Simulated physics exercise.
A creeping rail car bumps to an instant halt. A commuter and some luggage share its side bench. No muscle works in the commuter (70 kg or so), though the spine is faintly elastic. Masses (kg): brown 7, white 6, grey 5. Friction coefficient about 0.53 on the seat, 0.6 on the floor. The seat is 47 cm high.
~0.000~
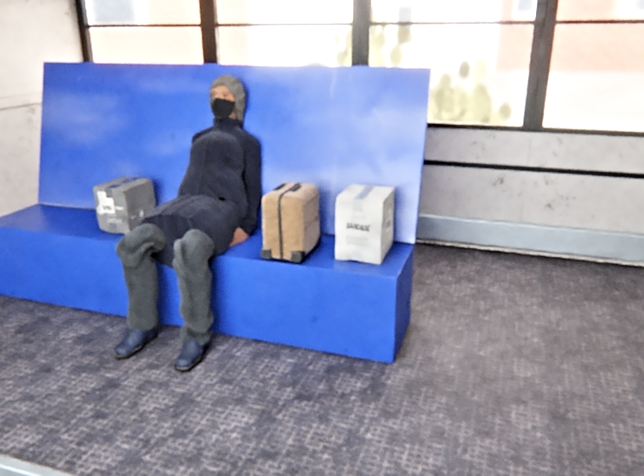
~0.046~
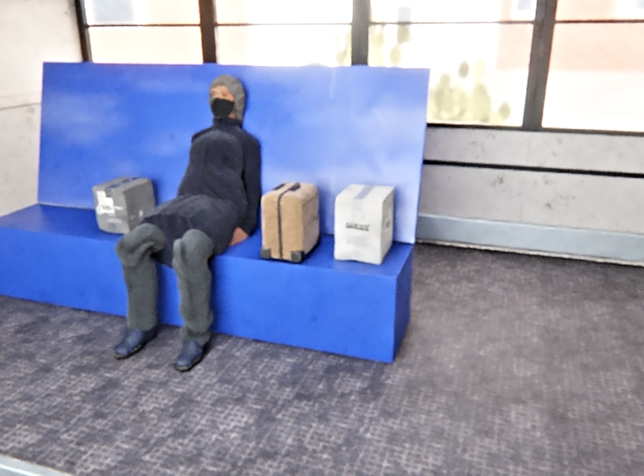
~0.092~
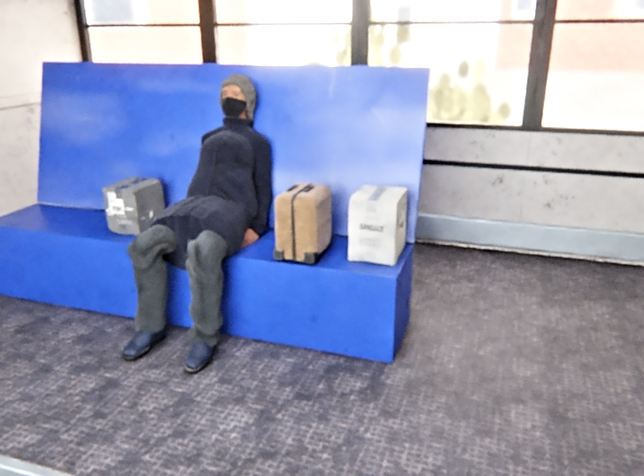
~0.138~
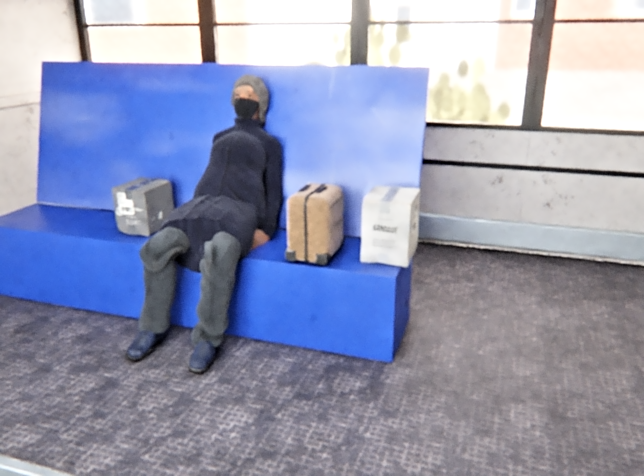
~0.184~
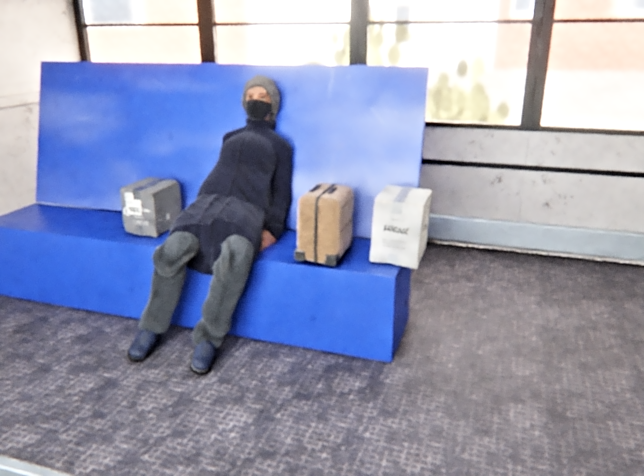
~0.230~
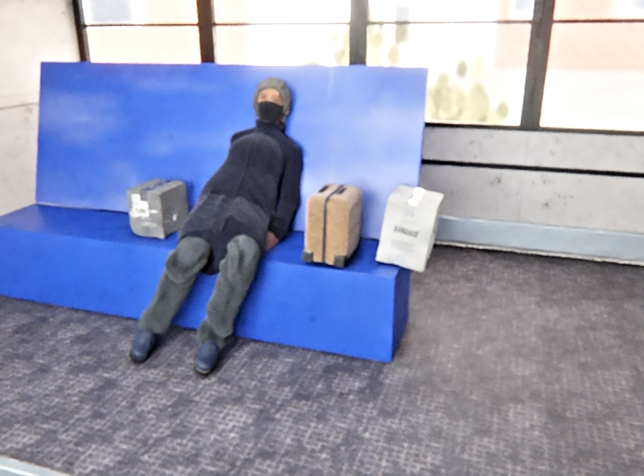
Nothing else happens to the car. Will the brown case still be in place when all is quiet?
Here the brown case remains aboard.
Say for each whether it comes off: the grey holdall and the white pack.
Grey holdall on, white pack drops off.
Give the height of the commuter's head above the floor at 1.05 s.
Roughly 60 cm.
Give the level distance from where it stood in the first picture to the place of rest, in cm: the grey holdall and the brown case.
Grey holdall 30, brown case 40.
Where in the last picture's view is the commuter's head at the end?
At about (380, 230).
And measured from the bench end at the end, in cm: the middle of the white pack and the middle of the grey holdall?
White pack 30 past, grey holdall 140 short.
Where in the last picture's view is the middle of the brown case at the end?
Near (360, 233).
After 0.40 s the brown case is 28 cm short of the bench end, tilted 5°, near (348, 225) in the last picture's view.
After 0.65 s the brown case is 29 cm short of the bench end, tilted 0°, near (346, 226) in the last picture's view; the grey holdall 138 cm short of the bench end, tilted 0°.
After 1.05 s the brown case is 20 cm short of the bench end, tilted 0°, near (359, 233) in the last picture's view; the grey holdall 138 cm short of the bench end, tilted 0°.
At rest, 2.2 s, brown case stays on; white pack drops off; grey holdall stays on; commuter's hips keep to the seat.
